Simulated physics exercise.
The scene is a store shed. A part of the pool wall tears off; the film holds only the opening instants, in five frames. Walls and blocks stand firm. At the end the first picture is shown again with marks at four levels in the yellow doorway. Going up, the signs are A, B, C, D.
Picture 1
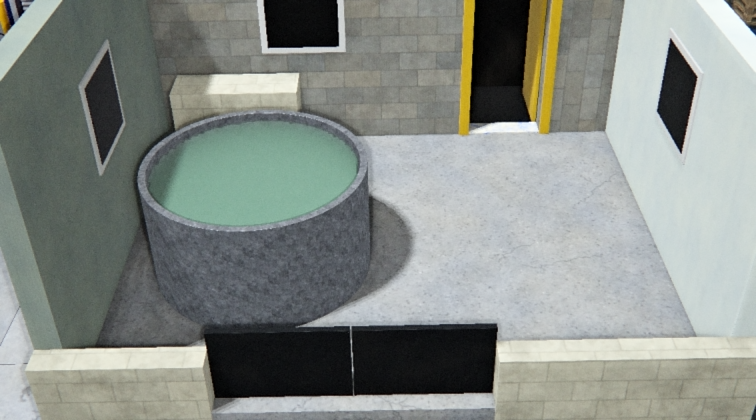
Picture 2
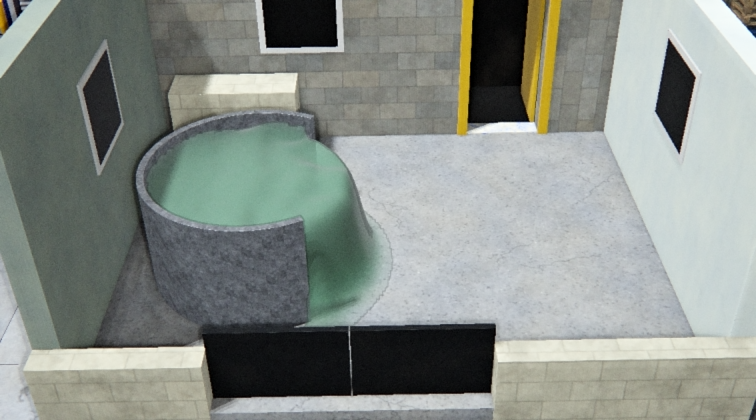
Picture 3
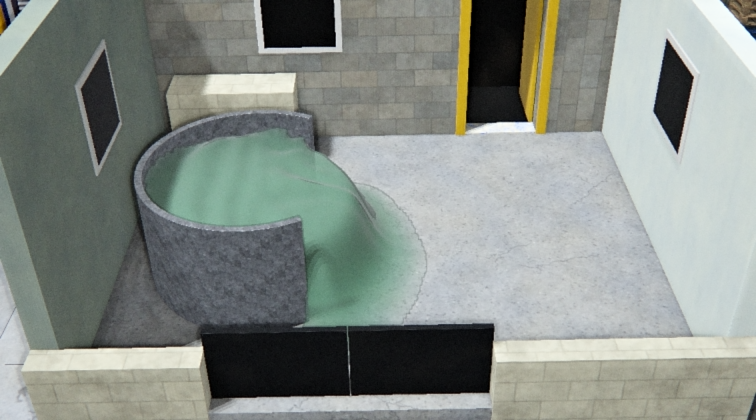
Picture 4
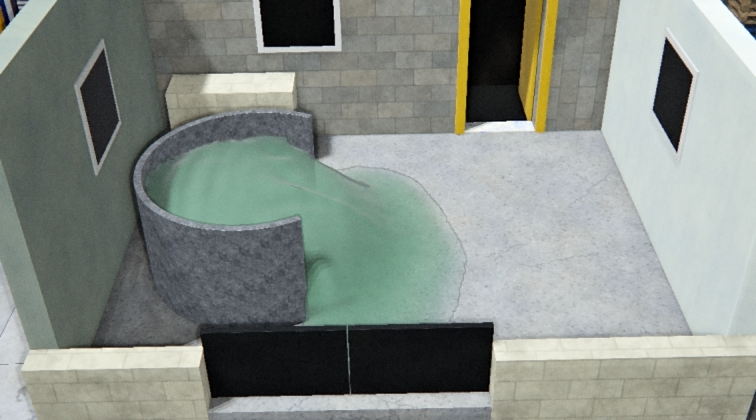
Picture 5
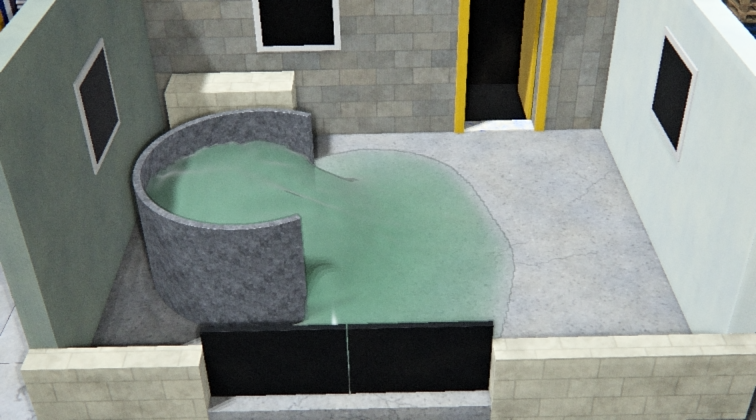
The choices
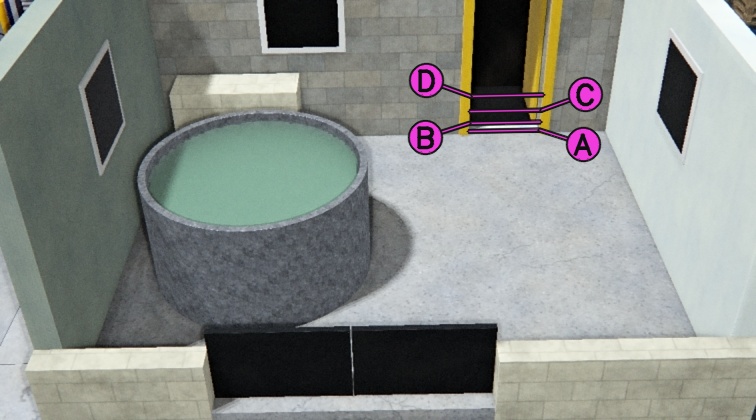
Green water pouring from a round grey tank as its right side disappears, spreading across the concrete floor of a walled shed.
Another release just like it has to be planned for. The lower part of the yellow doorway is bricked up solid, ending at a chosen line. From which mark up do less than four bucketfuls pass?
C will do.
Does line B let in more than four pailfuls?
Yes, that goes wrong.
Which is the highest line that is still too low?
Line B.
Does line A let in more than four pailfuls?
Yes.
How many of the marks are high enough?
Two of them.
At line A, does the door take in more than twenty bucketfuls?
Yes, it does.
On the marked copy, A at (504, 130); B at (504, 122); C at (505, 110); D at (506, 95); from the bottom up A, B, C, D.
With A, dozens of bucketfuls pour in.
With B, some 15 bucketfuls get in.
With C, a splash gets over, under a bucket.
With D, nothing gets over.
